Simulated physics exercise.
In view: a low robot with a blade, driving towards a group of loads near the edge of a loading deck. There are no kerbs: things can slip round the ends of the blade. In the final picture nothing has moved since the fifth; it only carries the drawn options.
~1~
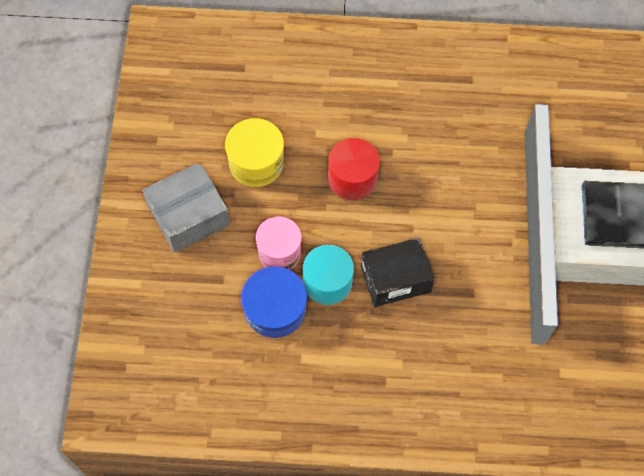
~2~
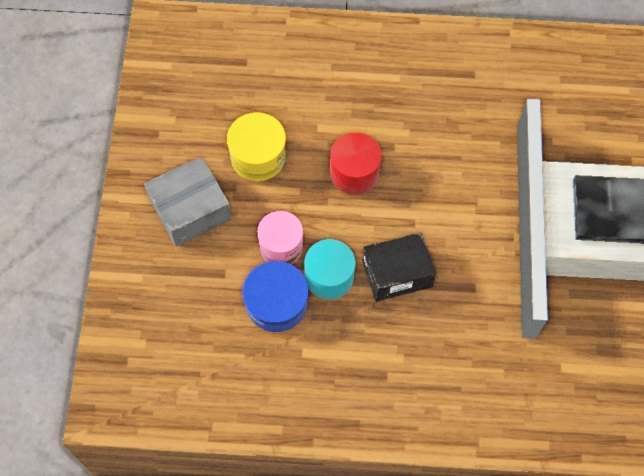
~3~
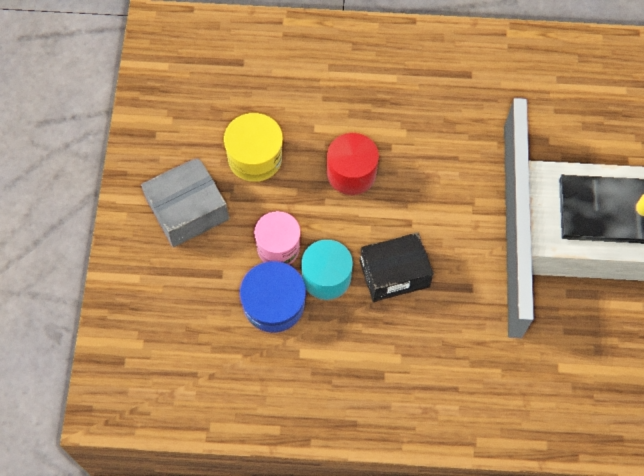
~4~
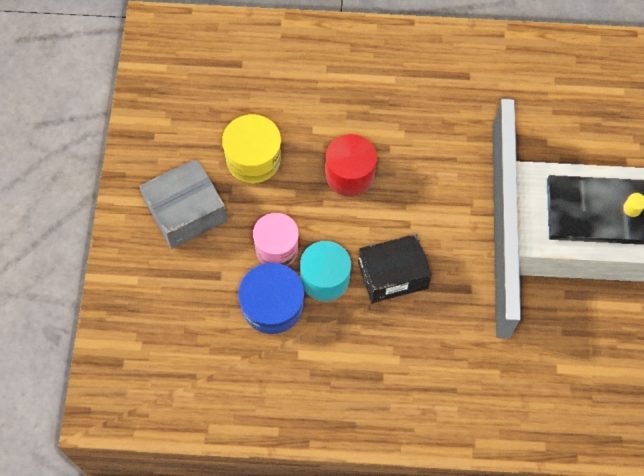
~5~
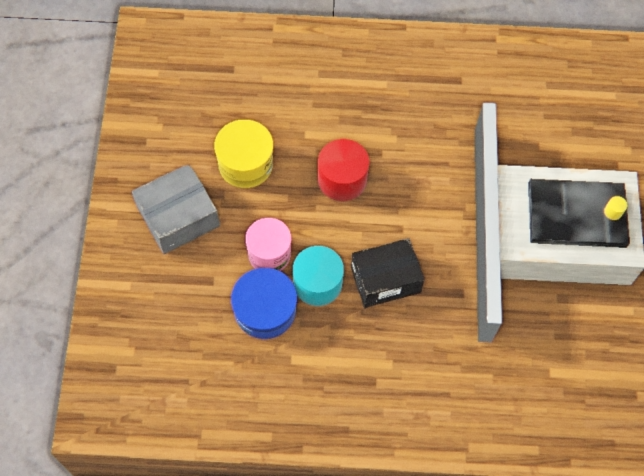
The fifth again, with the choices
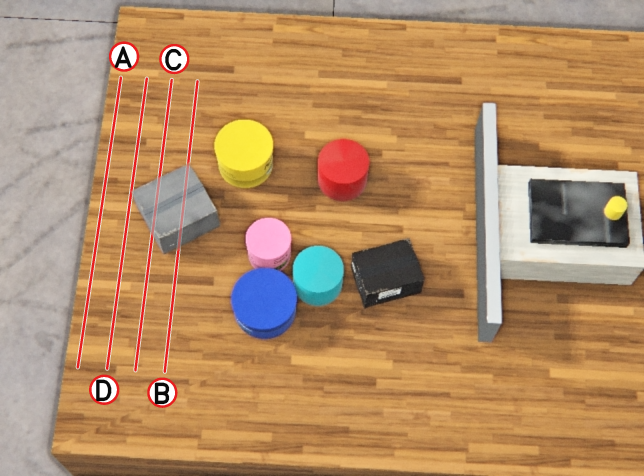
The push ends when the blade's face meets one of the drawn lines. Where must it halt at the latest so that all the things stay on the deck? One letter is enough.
B.
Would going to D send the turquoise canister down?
Yes.
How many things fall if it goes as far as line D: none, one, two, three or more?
In all, two.
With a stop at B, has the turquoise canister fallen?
No.
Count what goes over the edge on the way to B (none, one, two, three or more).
In all, none.
On the marked copy, A at (101, 213); B at (182, 217); C at (155, 216); D at (128, 215).
Taking B. A third of the way, robot (460, 206); blue pail (246, 314); pink pail (253, 240).
Two thirds of the way, robot (347, 201); grey box (164, 198); turquoise canister (172, 274).
When it is over, robot (262, 196); turquoise canister (87, 270); grey box (107, 201); nothing has fallen.
As for the rest, A drops the grey box, pink pail, red canister, black parcel, yellow pail and turquoise canister; C drops the grey box and turquoise canister; D drops the grey box and turquoise canister.
